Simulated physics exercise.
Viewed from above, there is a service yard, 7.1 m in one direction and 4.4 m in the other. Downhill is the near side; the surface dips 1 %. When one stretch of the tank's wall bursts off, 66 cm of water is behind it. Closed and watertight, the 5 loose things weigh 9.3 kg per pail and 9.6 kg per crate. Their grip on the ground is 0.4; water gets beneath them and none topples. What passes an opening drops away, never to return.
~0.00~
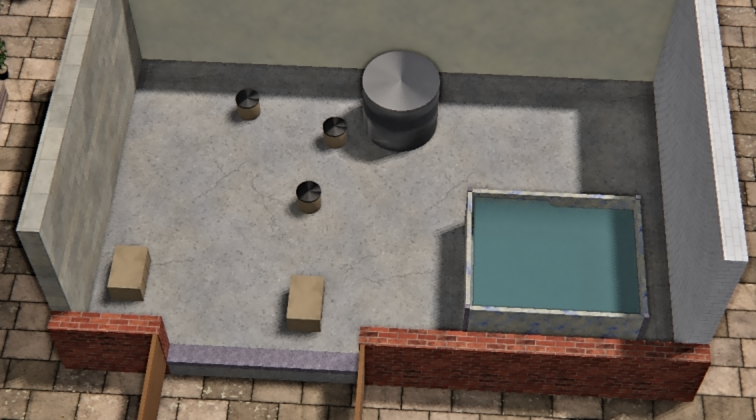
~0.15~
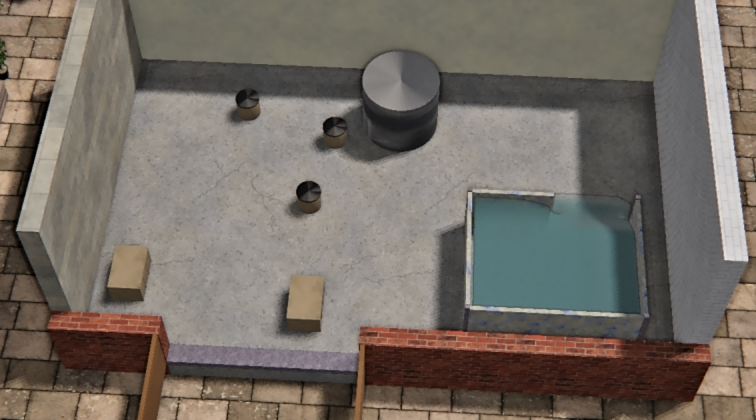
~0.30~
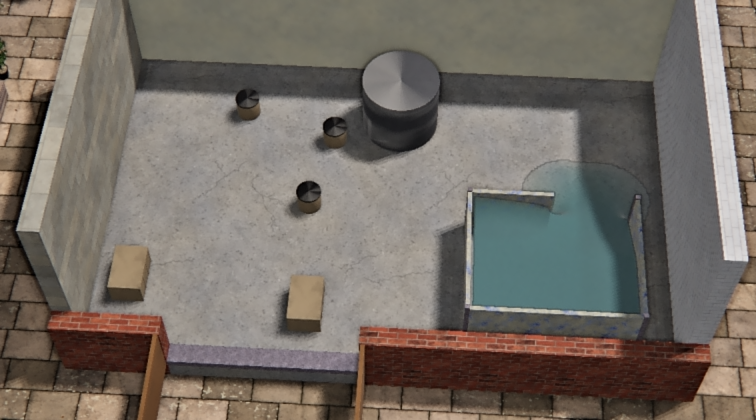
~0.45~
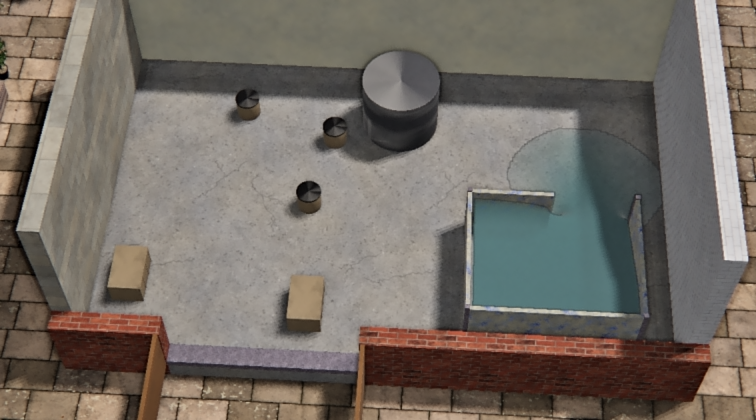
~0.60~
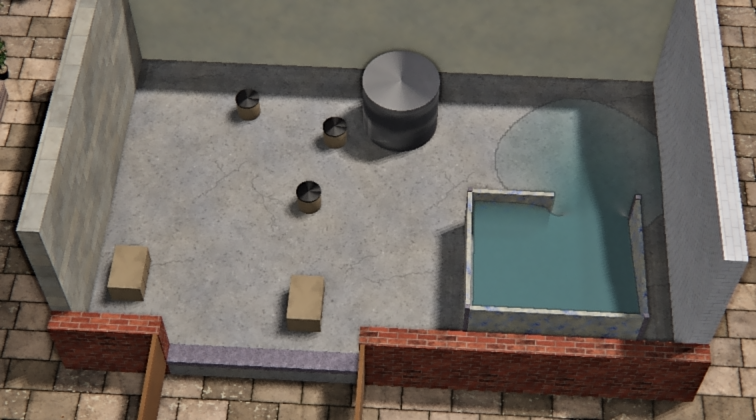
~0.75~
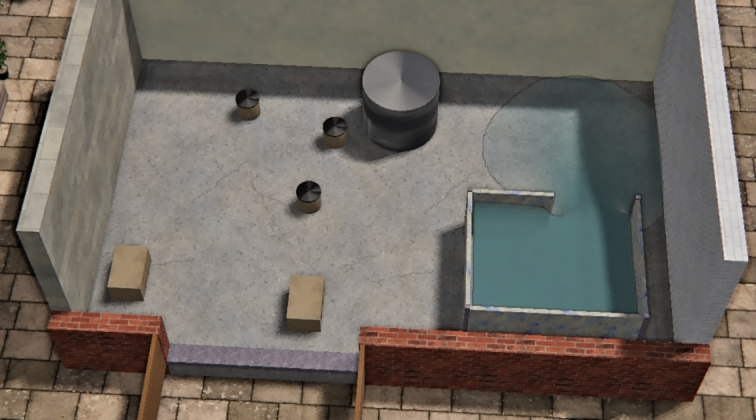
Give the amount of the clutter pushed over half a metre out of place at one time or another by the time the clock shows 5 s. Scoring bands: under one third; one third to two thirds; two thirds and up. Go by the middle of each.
A minority short of a third gets shifted.
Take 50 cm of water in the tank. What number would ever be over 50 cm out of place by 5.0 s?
I count 0 of them in that case.
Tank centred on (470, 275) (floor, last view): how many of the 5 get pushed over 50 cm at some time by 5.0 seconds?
Then 0 of them would.
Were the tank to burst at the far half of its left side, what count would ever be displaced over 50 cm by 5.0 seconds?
So the tally would be 4.
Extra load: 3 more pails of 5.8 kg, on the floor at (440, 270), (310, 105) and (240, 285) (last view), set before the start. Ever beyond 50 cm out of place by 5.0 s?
Outcome: Breaks the threshold first, breaks the threshold next, stays within last.
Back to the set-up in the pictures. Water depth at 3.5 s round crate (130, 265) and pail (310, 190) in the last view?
I'd estimate 0 cm for the first and 0 cm for the second.
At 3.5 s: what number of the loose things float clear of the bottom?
That would be 0 of them.
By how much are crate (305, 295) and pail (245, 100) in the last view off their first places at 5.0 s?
The first is off by 20 cm, the second by 60 cm.
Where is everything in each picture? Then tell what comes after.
The first picture shows a pail at (335, 126) rests on the ground; a pail at (309, 191) rests on the ground; water covers 3.2 m2; 0 of 5 have shifted.
The second picture shows a pail at (335, 126), on the bottom; a pail at (309, 191) rests on the ground; 3.8 m2 under water; 0 of 5 have shifted.
The third picture shows a pail at (335, 126) rests on the ground; a pail at (309, 191) rests on the ground; water covers 4.6 m2; 0 of 5 have shifted.
The fourth picture shows a pail at (335, 126) rests on the ground; a pail at (309, 191), on the bottom; 5.6 m2 under water; 0 of 5 have shifted.
The fifth picture shows a pail at (335, 126) rests on the ground; a pail at (309, 191), on the bottom; water covers 6.7 m2; 0 of 5 have shifted.
The sixth picture shows a pail at (335, 126), on the bottom; a pail at (309, 191), on the bottom; 7.8 m2 under water; 0 of 5 have shifted.
After 1.1 s 0 of 5 are over 50 cm from their spots; 0 afloat.
After 2.2 s 0 of 5 are over 50 cm from their spots; 0 afloat.
After 3.5 s 0 of 5 are over 50 cm from their spots; 0 afloat.
After 5.0 s 1 of 5 are over 50 cm from their spots, and 1 have been at some point; 0 afloat.
